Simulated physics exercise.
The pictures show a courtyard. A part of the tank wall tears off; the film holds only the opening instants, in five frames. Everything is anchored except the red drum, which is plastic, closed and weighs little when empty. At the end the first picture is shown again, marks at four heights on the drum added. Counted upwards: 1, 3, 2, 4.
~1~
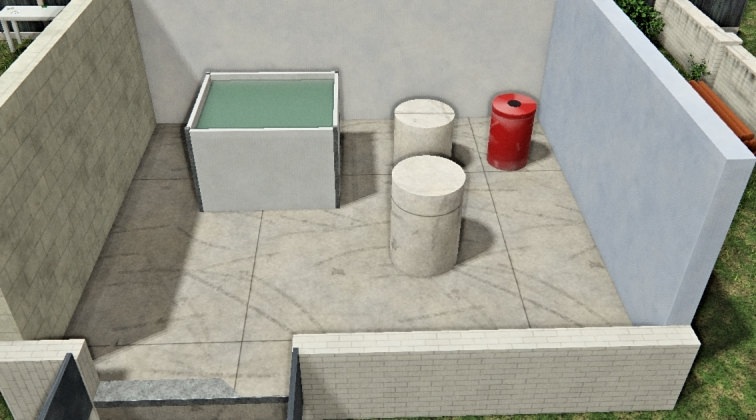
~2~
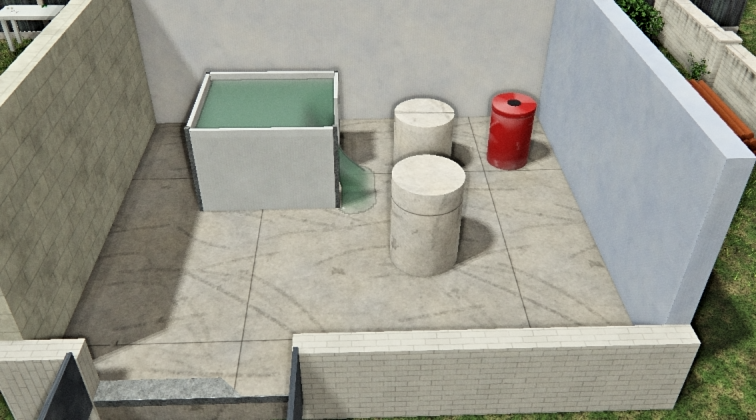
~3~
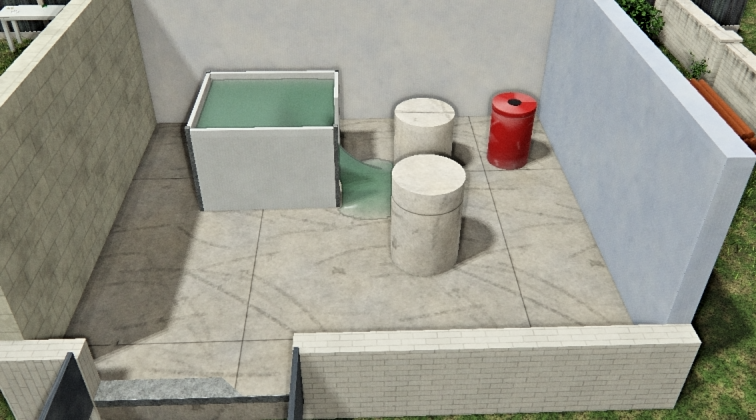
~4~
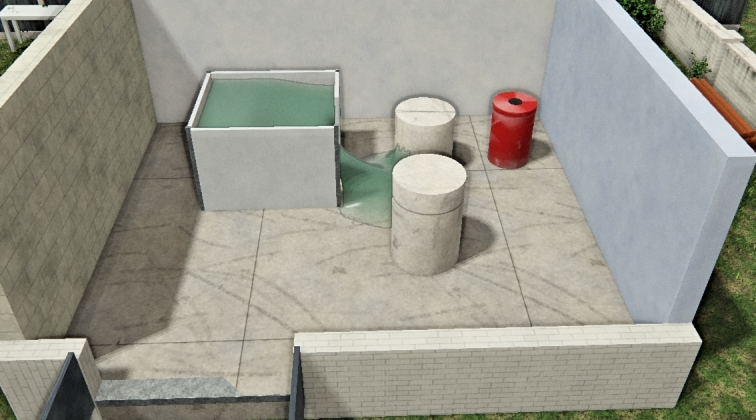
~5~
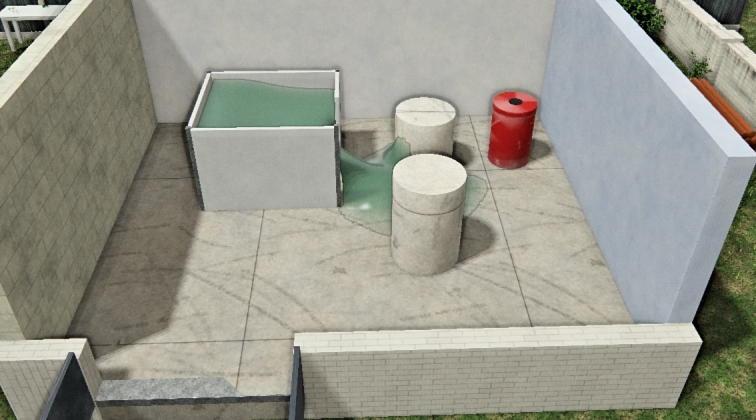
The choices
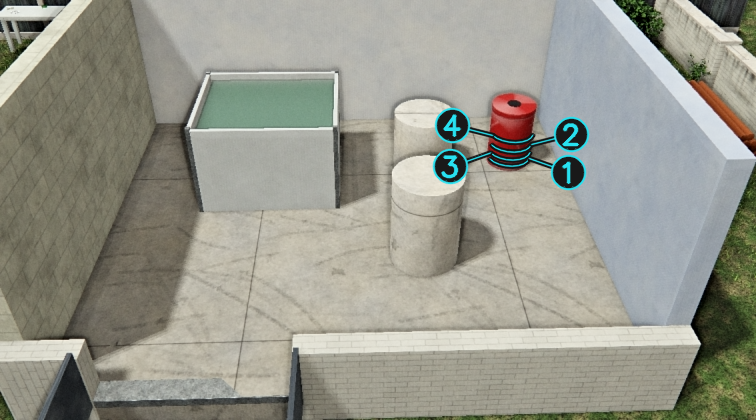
Green water poured out of the right side of a full square tank in a walled courtyard, spread across the concrete floor, and washed around two pale round pillars near a red drum.
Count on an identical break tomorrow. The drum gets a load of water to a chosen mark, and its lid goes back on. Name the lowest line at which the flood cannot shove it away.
It is 3.
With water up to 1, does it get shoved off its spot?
Yes, it does.
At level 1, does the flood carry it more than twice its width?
No, it does not.
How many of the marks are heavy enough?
Three.
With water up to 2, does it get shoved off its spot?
No.
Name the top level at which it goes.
It is 1.
On the marked copy, 1 at (512, 166); 2 at (514, 152); 3 at (513, 160); 4 at (515, 142); from the bottom up 1, 3, 2, 4.
With 1, it is pushed about its own width away.
With 2, it does not move.
With 3, it does not move.
With 4, it does not move.
